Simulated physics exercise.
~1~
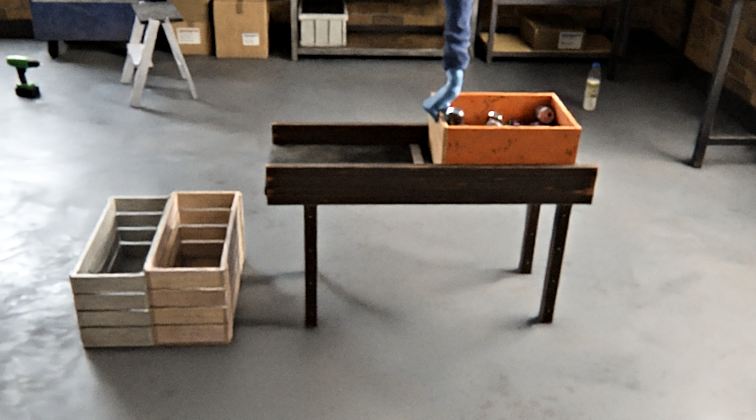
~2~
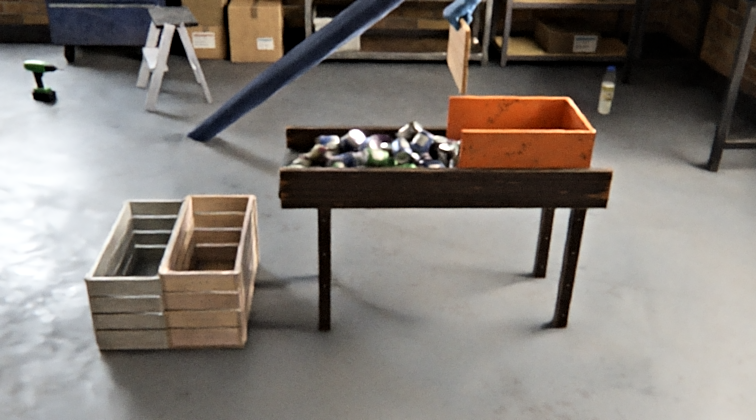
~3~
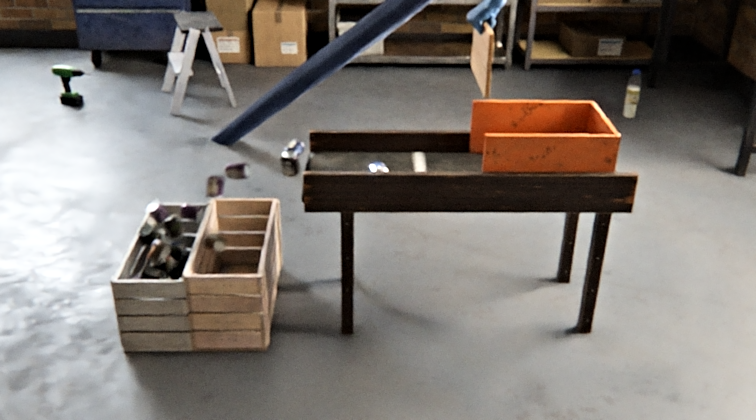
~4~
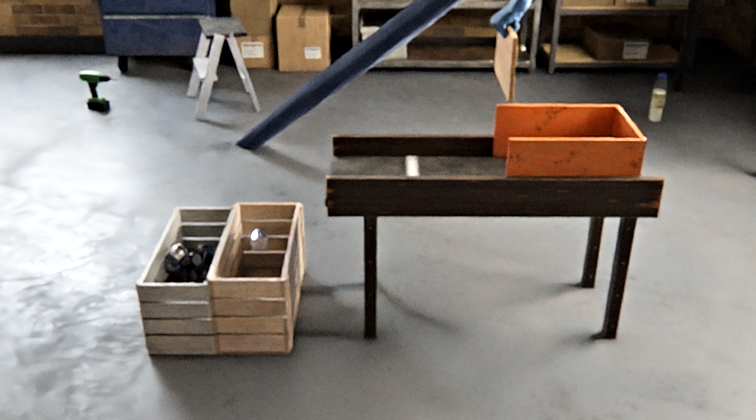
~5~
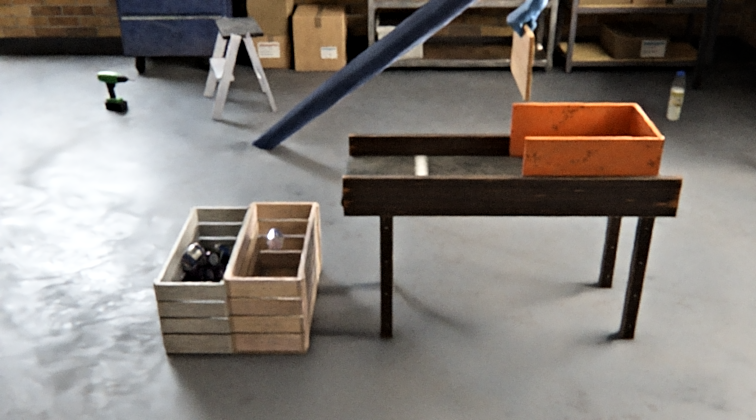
Small cans spilled from an orange pen after a blue-gloved hand lifted its gate, rode left along a dark belt and flew off the end, most landing in the far whitish crate and only a couple in the nearer wooden bin.
